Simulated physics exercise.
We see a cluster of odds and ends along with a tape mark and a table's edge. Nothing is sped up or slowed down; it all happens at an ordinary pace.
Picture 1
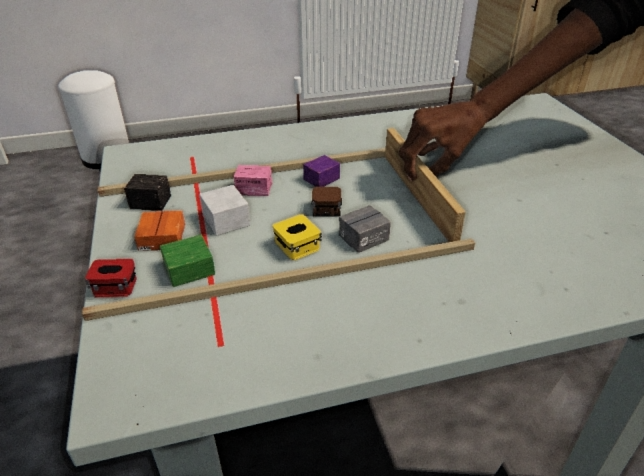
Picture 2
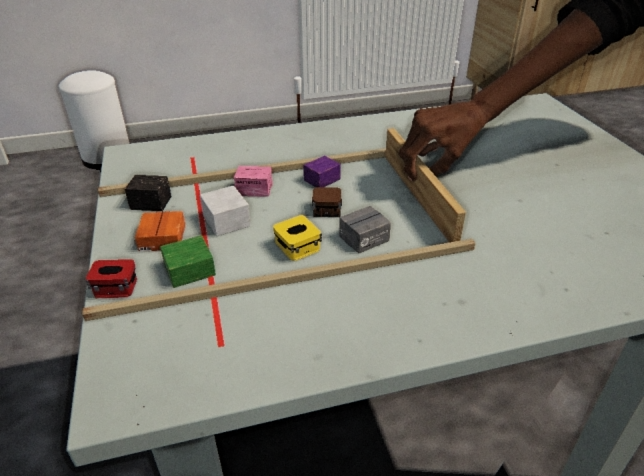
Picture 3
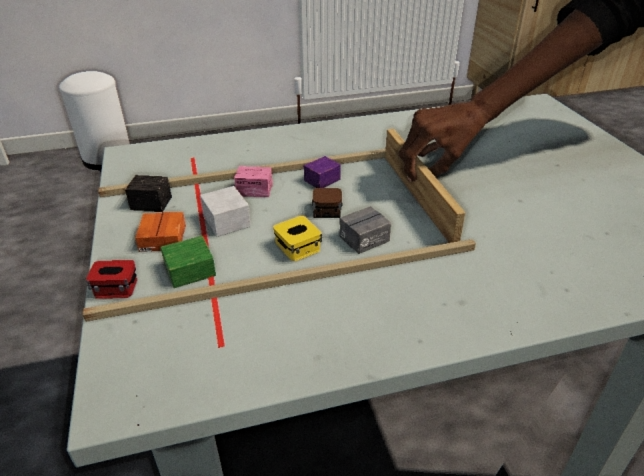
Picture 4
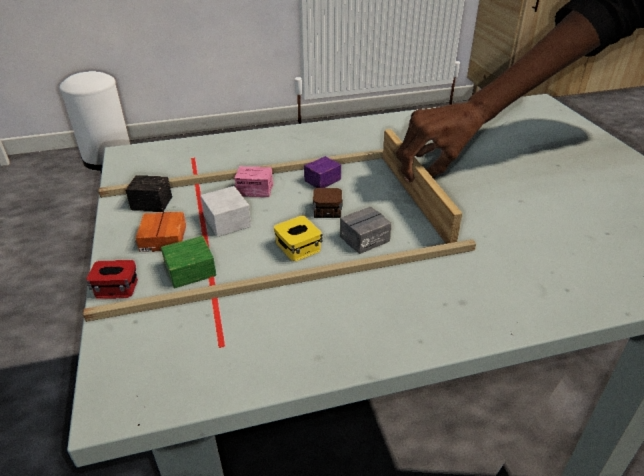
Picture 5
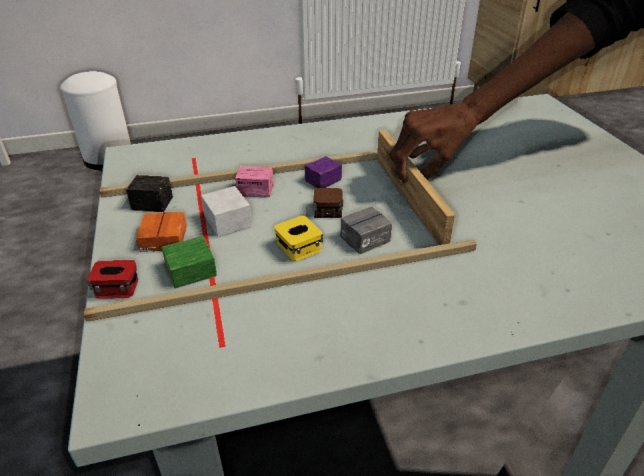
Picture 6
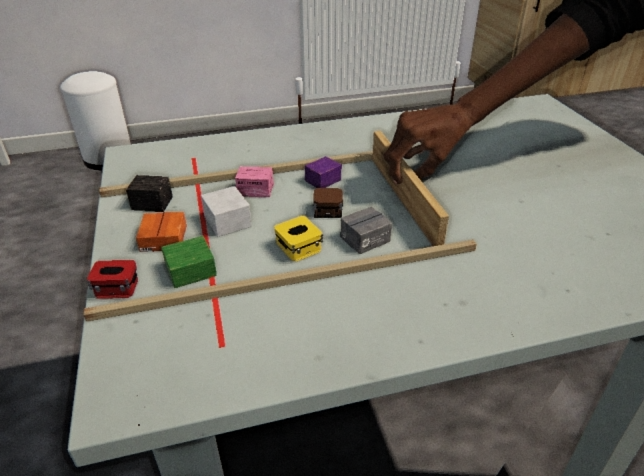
Hand sliding a wooden board slightly left between two rails on a table, coloured boxes and cases sitting still before it.
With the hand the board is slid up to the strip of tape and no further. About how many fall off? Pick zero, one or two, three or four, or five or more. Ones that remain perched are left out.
One or two fall off.
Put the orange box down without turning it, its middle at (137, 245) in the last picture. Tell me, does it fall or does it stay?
From that start, the object then is safe.
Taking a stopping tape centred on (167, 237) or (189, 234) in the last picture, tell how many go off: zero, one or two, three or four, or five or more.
In order: Three or four and one to two.
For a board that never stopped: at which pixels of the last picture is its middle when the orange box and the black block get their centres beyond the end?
(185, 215) and (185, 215), roughly.
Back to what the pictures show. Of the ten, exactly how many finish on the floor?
Result: A total of 1.
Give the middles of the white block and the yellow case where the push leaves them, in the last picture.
The white block comes to rest close to (154, 221), while the yellow case rests close to (147, 262).
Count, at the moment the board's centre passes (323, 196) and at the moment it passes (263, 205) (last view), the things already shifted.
4 and 7.
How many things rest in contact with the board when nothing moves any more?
It's 3 of them.
Soon after, none off yet; red case at rest near (115, 280); black block at rest near (150, 193); orange box at rest near (162, 231).
After that, none off yet; red case displaced a little near (94, 285); black block displaced a little near (139, 194); orange box displaced a little near (143, 235).
In the end, the number that fall off is one or two; gone, red case.
